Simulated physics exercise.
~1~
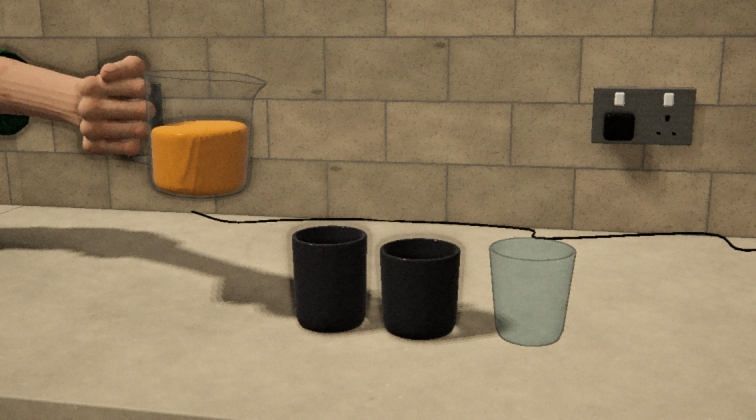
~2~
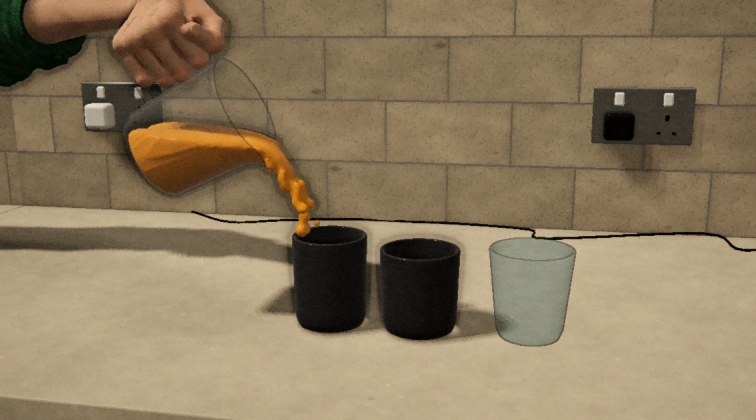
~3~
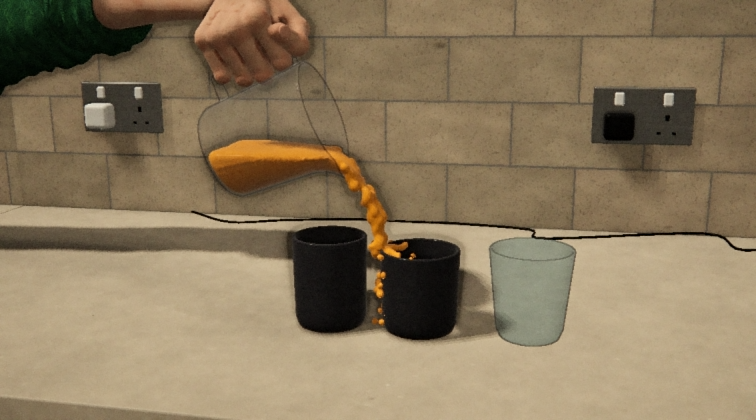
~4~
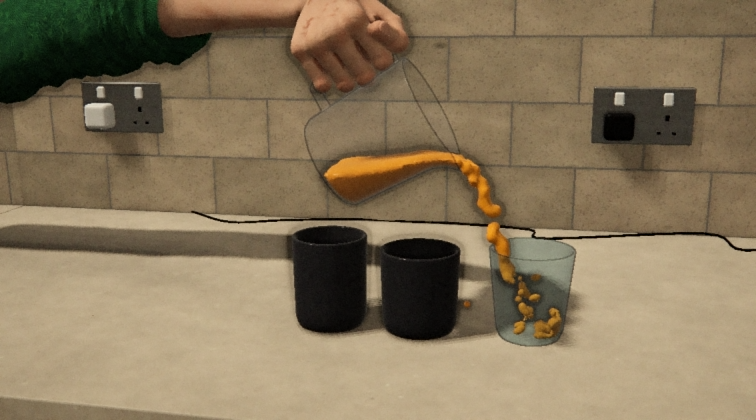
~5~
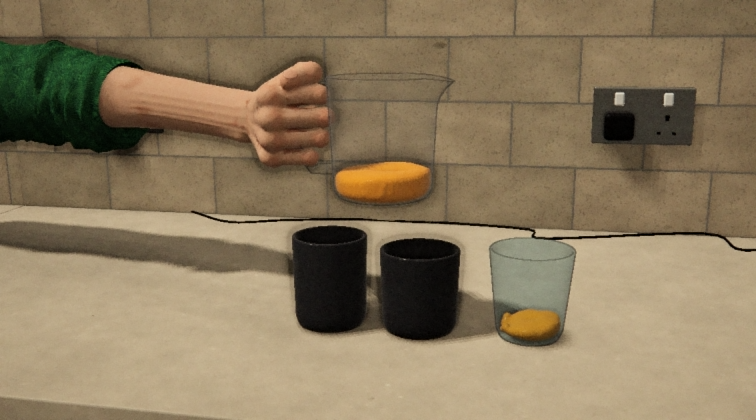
On a pale kitchen worktop against a tan brick-tiled wall with sockets and a trailing black cable, seen from the front and slightly above, two black mugs stand left of a clear bluish drinking glass. A hand at the left holds a transparent pitcher of orange juice. The hand, in a green sleeve, tips the pitcher steeply and pours towards the left mug, then sweeps right over the second mug, where some juice dribbles down between the two. The stream then runs into the glass. Finally the pitcher is upright again, still holding some juice, and a shallow orange layer sits in the glass.
